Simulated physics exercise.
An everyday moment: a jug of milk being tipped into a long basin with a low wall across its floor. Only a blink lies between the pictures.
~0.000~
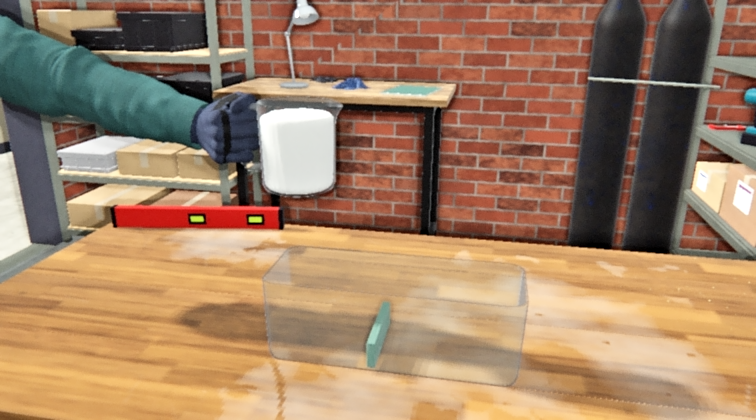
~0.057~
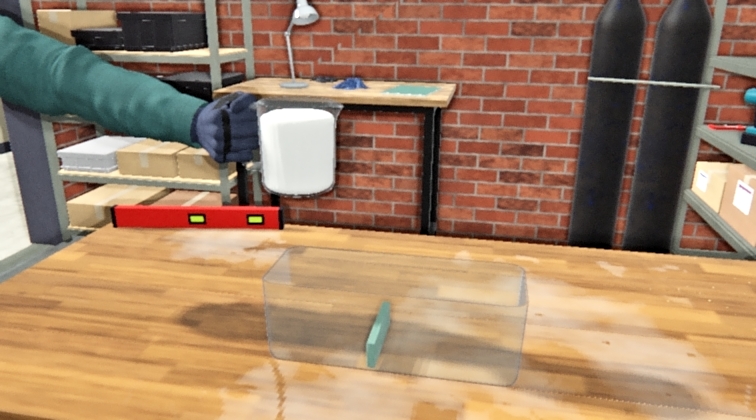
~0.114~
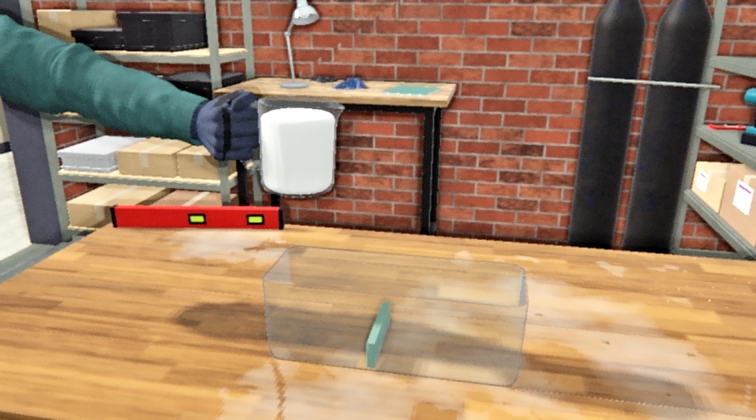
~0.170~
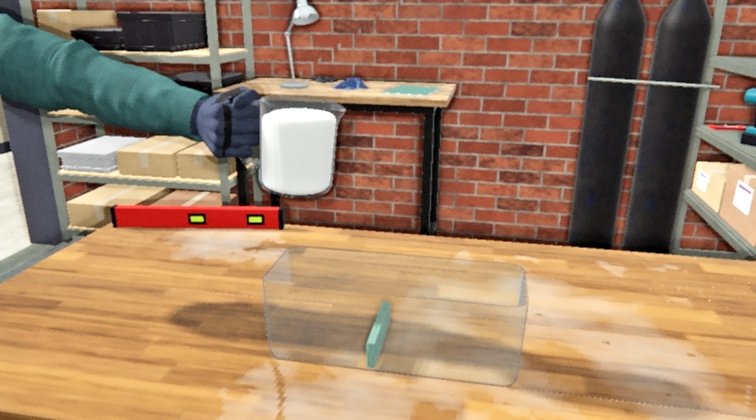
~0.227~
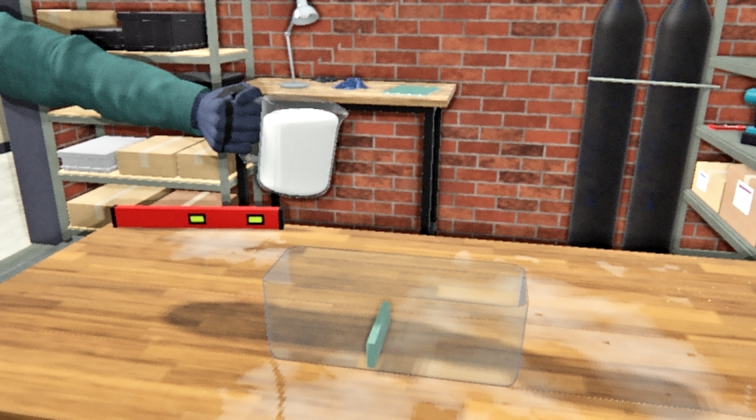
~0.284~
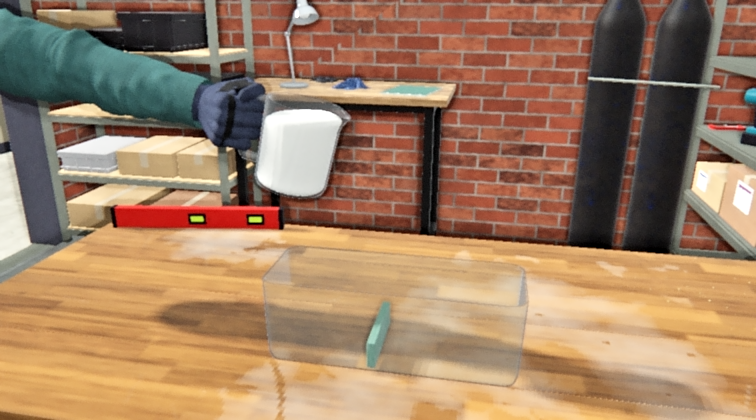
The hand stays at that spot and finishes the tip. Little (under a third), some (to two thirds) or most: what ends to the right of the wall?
It comes to above two thirds.
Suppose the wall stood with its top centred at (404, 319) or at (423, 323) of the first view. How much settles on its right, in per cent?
Roughly 60 per cent, and 10 per cent.
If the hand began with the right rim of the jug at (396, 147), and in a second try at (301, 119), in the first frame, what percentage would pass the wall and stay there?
The first gives 95 %, the second 20 %.
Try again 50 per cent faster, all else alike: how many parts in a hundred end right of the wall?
Close to 90 per cent.
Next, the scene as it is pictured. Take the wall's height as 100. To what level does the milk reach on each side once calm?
The left part 10 per cent, the right part 70.
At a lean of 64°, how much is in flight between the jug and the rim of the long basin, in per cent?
Near 15 %.
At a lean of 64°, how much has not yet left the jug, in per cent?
Roughly 80 in a hundred.
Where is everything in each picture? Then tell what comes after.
In the first frame, it leans 0°; its right rim is at (342, 105); the milk meets the walls at (264, 114) and (334, 117); the long basin's rim runs from (276, 264) to (526, 286); the wall's top is at (379, 322).
In the second frame, it leans 1°; its right rim is at (342, 106); the milk meets the walls at (265, 113) and (334, 117).
In the third frame, it leans 2°; its right rim is at (343, 107); the milk meets the walls at (265, 113) and (335, 118).
In the fourth frame, it leans 5°; its right rim is at (345, 110); the milk meets the walls at (267, 114) and (336, 118).
In the fifth frame, it leans 9°; its right rim is at (348, 113); the milk meets the walls at (269, 114) and (339, 118).
In the sixth frame, it leans 13°; its right rim is at (350, 118); the milk meets the walls at (270, 116) and (343, 119).
After 0.71 s the tilt is 64° and 81 per cent is still to pour, 0 is left of the wall and 3 right of it.
After 1.03 s the tilt is 95° and 31 per cent is still to pour, 1 is left of the wall and 43 right of it.
After 1.35 s the tilt is 101° and 4 per cent is still to pour, 4 is left of the wall and 85 right of it.
After 1.71 s the tilt is 101° and 0 per cent is still to pour, 5 is left of the wall and 93 right of it.
In the end 7 per cent lies left of the wall, 92 right of it and 1 outside.
